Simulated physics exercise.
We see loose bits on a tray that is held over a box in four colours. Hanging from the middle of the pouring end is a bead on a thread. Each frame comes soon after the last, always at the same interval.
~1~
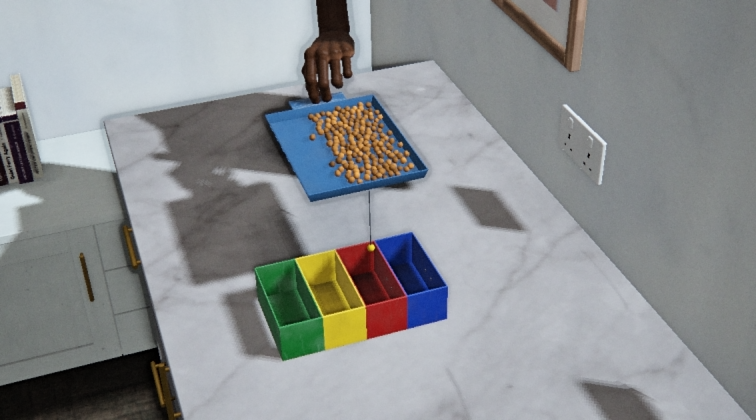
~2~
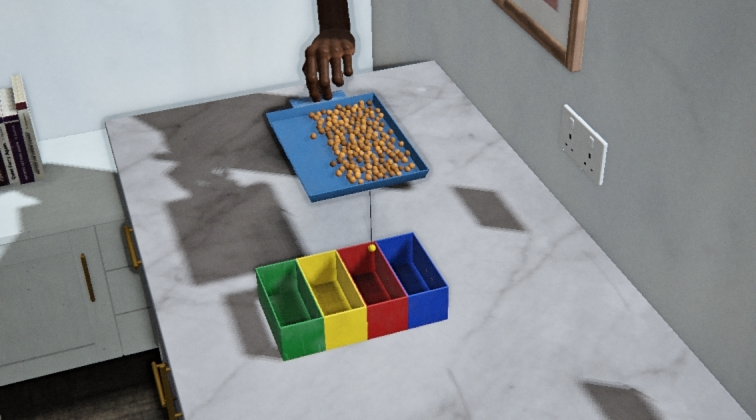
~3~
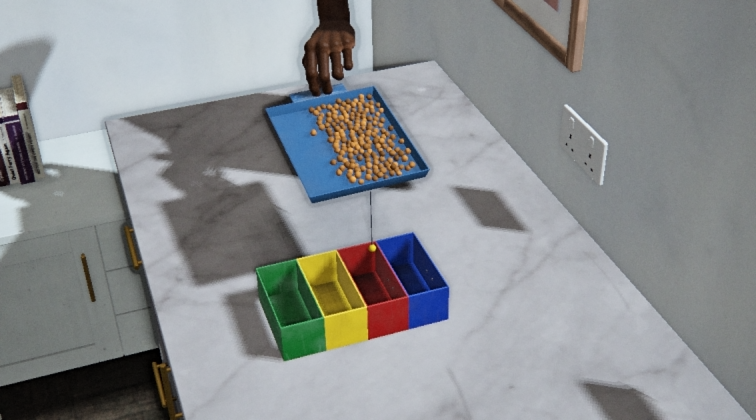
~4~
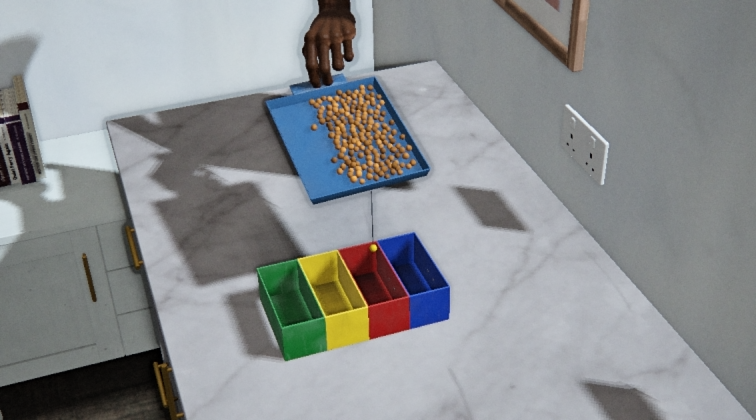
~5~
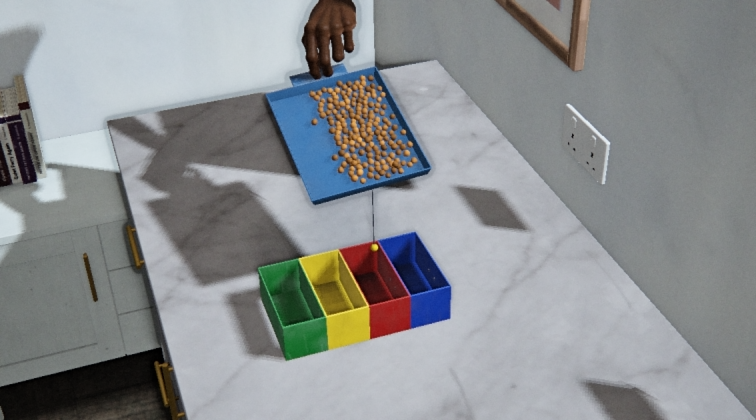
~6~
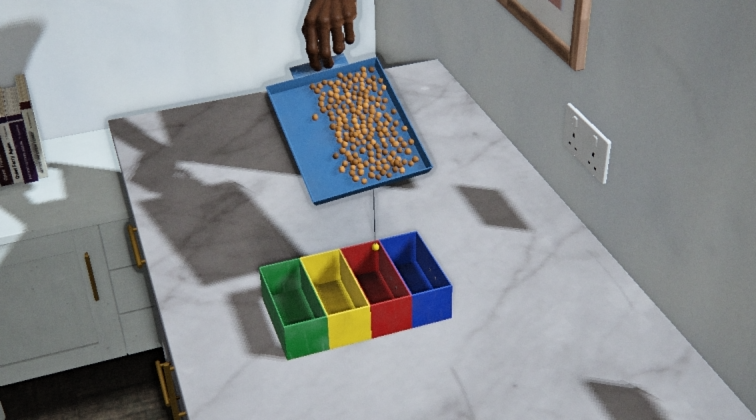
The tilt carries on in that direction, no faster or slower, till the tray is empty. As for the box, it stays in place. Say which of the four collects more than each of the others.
The yellow one collects the most.
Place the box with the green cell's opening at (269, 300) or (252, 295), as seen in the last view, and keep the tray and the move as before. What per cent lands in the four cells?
Close to 100 %, followed by close to 100 %.
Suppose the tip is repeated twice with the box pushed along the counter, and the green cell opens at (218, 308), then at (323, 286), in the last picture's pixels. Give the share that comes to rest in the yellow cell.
0 %, 30 %.
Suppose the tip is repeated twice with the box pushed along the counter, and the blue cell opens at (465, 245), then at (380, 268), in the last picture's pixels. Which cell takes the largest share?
The answer is the cell in green for the first try and that red cell for the second.
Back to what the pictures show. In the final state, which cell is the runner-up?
That red cell.
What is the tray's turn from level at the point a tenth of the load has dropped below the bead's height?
Close to 75 degrees, I reckon.
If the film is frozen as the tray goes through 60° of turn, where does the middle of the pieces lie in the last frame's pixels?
The load's middle is around (349, 173).
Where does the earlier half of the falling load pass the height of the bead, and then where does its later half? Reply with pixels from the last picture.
Early-half point (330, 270); late-half point (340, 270).
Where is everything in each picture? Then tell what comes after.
The first frame shows corners of the pouring end at (310, 193) and (424, 169), level; middle of the load at (361, 141), roasted chickpeas; bead on its thread at (371, 248); green cell at (302, 336); yellow cell at (345, 325); red cell at (386, 315); blue cell at (427, 304).
The second frame shows corners of the pouring end at (311, 193) and (425, 169), level; middle of the load at (362, 140).
The third frame shows corners of the pouring end at (312, 195) and (425, 168), tipped barely, lowest at the left corner; middle of the load at (362, 136).
The fourth frame shows corners of the pouring end at (313, 196) and (426, 167), tipped a little, lowest at the left corner; middle of the load at (363, 132).
The fifth frame shows corners of the pouring end at (314, 198) and (427, 166), tipped a little, lowest at the left corner; middle of the load at (363, 127).
The sixth frame shows corners of the pouring end at (315, 199) and (429, 165), tipped clearly, lowest at the left corner; middle of the load at (363, 123); green cell at (307, 335); yellow cell at (349, 324); red cell at (391, 314); blue cell at (432, 304).
Soon after the last picture, tray tipped steeply; nearly all on the tray; a stray few in the yellow cell; a small part falling or outside the box.
A little later, tray tipped right over; about a quarter on the tray; about a third in the yellow cell; a small part in the red cell; a small part in the green cell; a stray few in the blue cell; about a quarter falling or outside the box.
Later still, tray tipped past a quarter turn; about two thirds in the yellow cell; about a quarter in the red cell; a small part in the green cell; a stray few in the blue cell.
At rest, tray tipped past a quarter turn; about two thirds in the yellow cell; about a quarter in the red cell; a small part in the green cell; a stray few in the blue cell.
